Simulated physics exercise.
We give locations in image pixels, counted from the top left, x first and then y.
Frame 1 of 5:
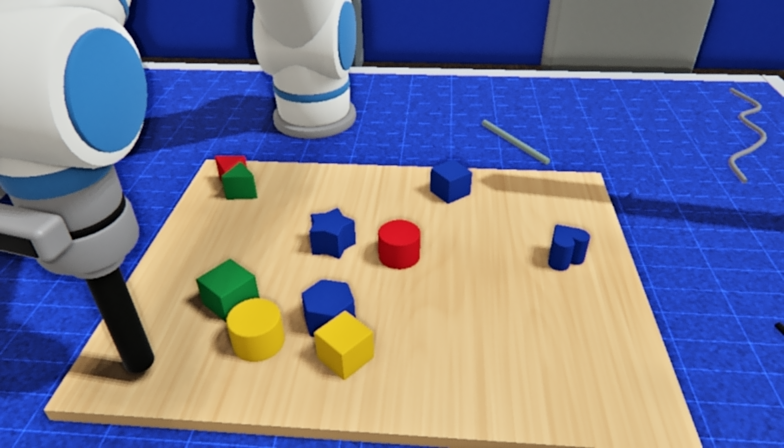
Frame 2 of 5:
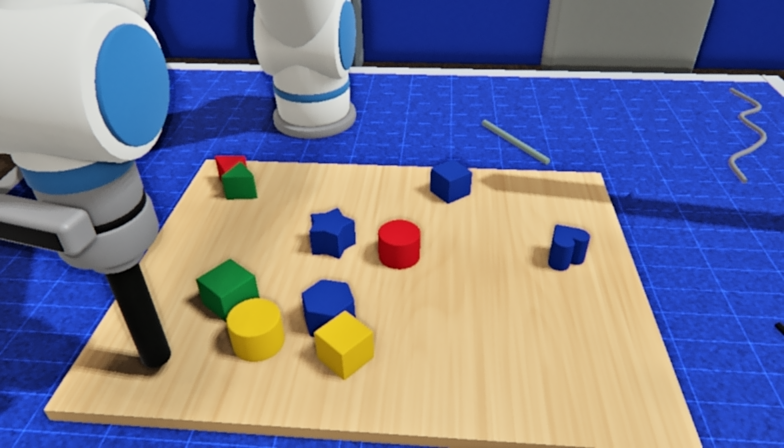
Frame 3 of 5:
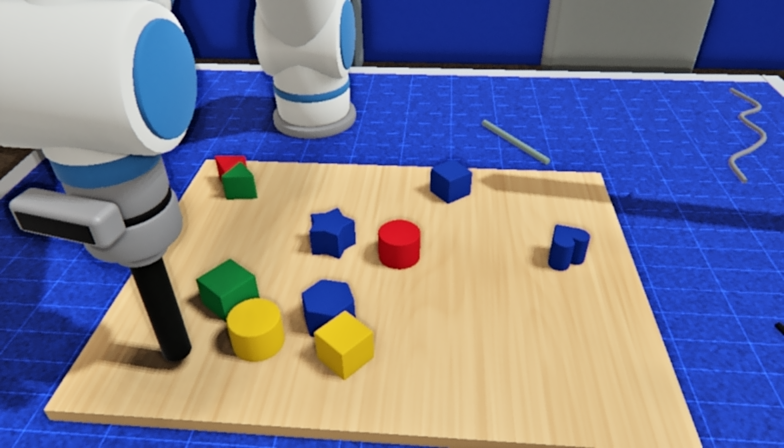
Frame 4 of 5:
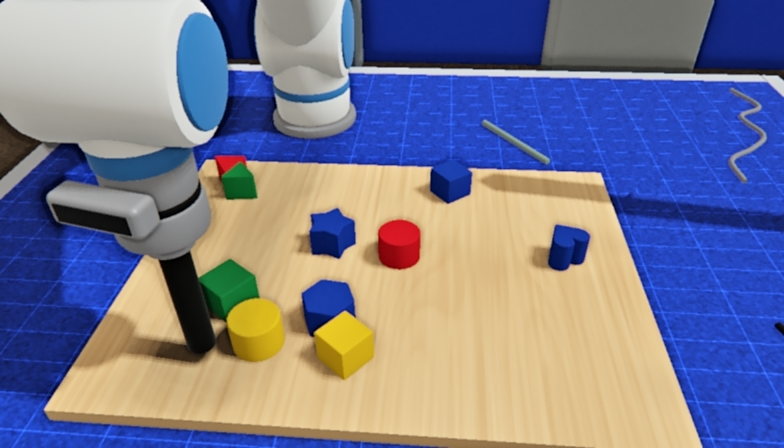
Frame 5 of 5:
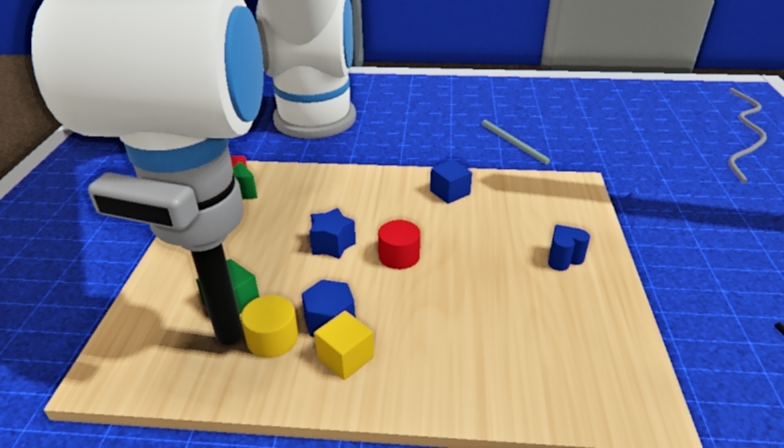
The footage shows a robot arm moving its black post rightward across a wooden board of coloured blocks, passing in front of a green block and nudging a yellow cylinder slightly right, while the other blocks stay still.
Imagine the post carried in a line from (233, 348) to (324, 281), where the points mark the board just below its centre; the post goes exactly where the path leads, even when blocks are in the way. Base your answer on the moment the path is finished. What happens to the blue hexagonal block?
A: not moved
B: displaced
Answer: B.
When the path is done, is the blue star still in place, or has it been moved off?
That block is going to be left alone.
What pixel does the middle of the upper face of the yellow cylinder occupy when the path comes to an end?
The middle of its upper face will lie at (319, 292).
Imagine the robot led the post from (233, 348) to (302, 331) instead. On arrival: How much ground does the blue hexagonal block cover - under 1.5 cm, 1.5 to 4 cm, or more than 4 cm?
It moves quite far, over 4 cm.
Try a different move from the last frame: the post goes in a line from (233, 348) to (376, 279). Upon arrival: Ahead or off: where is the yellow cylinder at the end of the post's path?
Once the path is finished, the yellow cylinder lies beside or behind the post.
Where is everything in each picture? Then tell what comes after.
The first picture shows post's lower end at (141, 364); green square at (225, 277); yellow cylinder at (253, 316); blue hexagonal block at (327, 296); blue star at (330, 221).
The second picture shows post at (158, 359); blocks still.
The third picture shows post at (178, 353); blocks still.
The fourth picture shows post at (203, 345); blocks still.
The fifth picture shows post at (230, 337); green square partly hidden; yellow cylinder at (267, 312); blue hexagonal block at (327, 296); blue star at (330, 221).
The first path, step by step. One third of the way, post at (264, 313); yellow cylinder at (300, 299); blue hexagonal block at (350, 291).
Two thirds of the way, post at (295, 290); yellow cylinder at (319, 292); blue hexagonal block at (372, 290).
At the end, post at (323, 270); green square still; yellow cylinder at (319, 292); blue hexagonal block at (372, 290); blue star still.
